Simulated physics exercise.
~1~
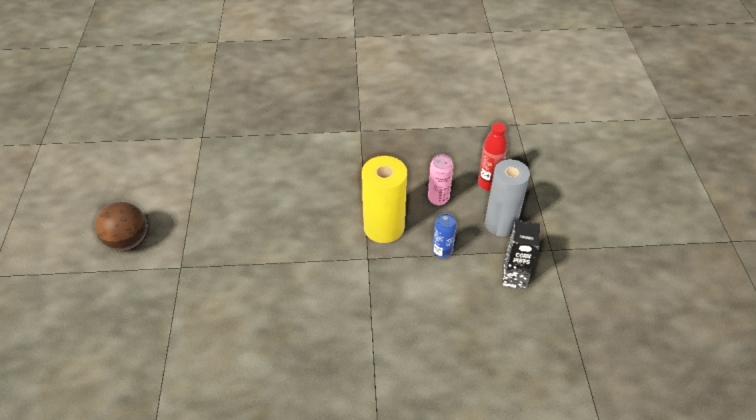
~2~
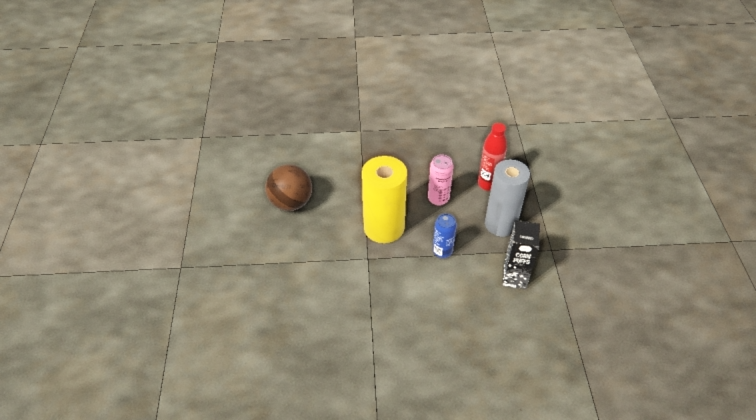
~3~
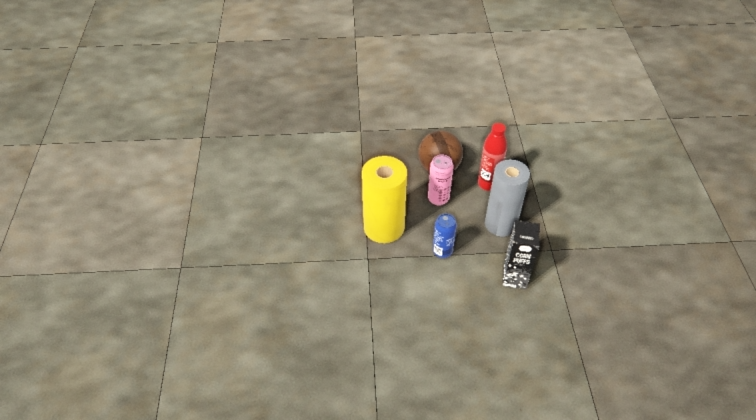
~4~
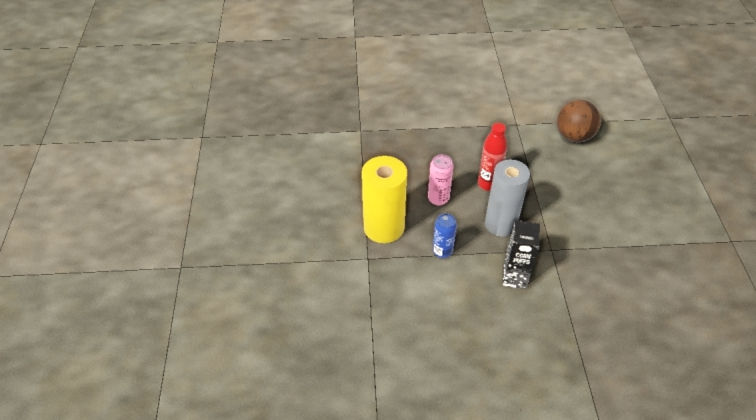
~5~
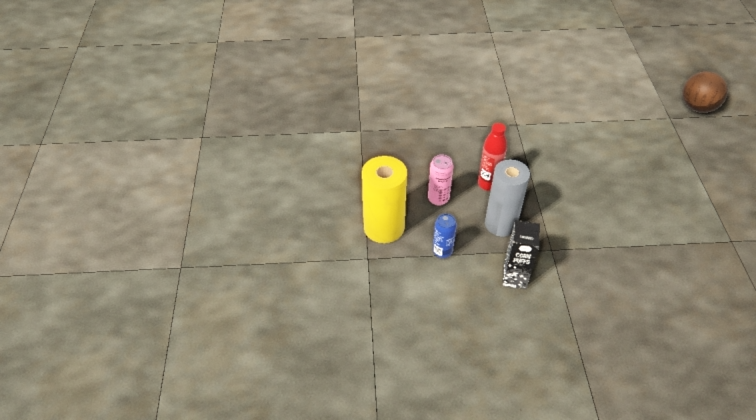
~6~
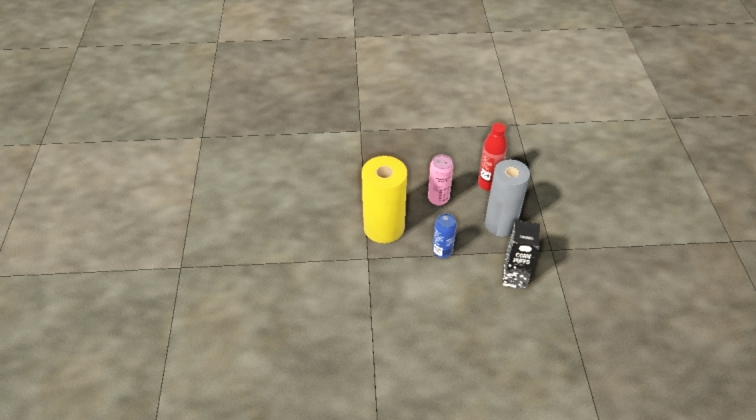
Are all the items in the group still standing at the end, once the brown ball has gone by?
Yes, the ball rolls past behind them, and the rolls, cans, bottle and carton all stay upright in their places.
A yellow roll stands at the left of a small group of things on a grey-brown tiled floor, seen from above at an angle. To its right are a pink can, a blue can, a red bottle, a grey roll and a black carton, all upright. A brown ball rolls in from the left and heads right, drifting toward the far side of the floor. It passes behind the yellow roll and the pink can, then beyond the red bottle. The ball carries on to the upper right and leaves the view, with every item still standing in its place.
